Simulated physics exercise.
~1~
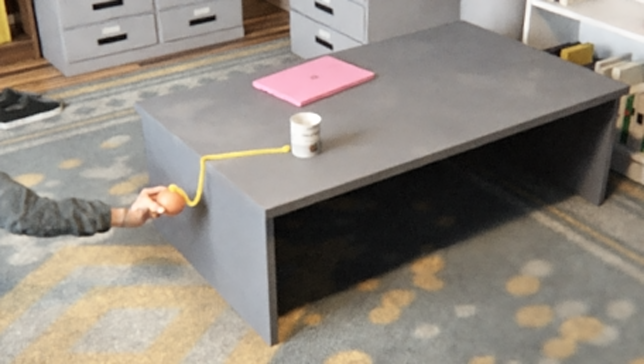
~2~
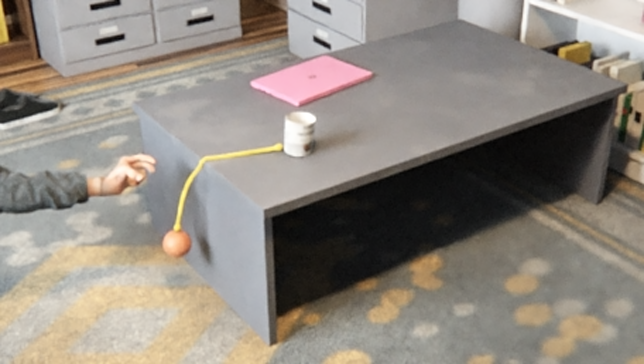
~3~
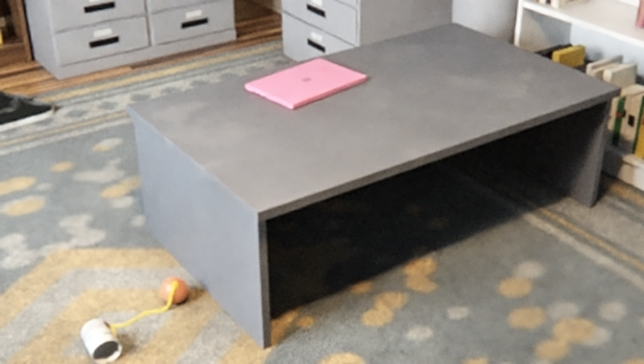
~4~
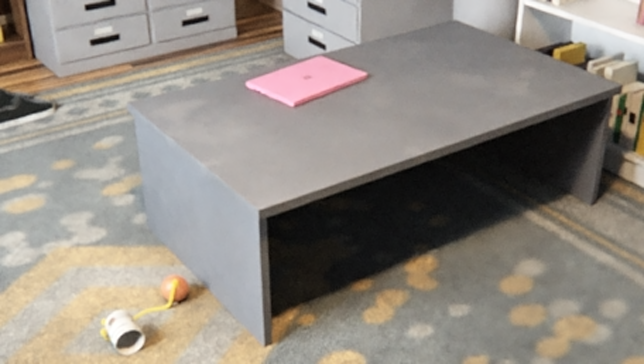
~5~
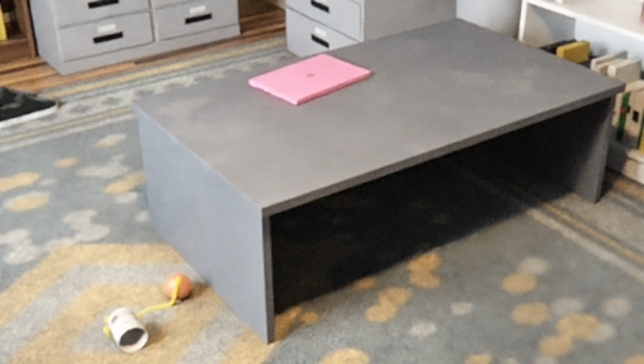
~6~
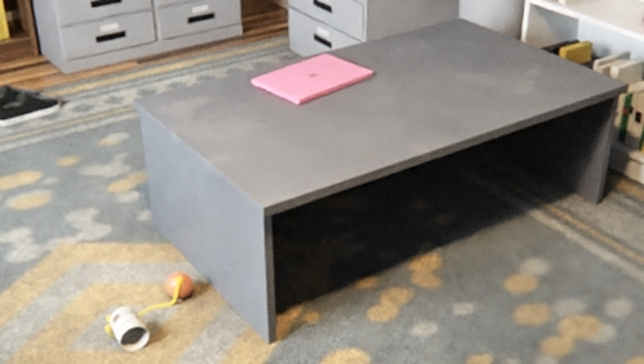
An orange released by a hand drops and pulls a white cup onto the floor.
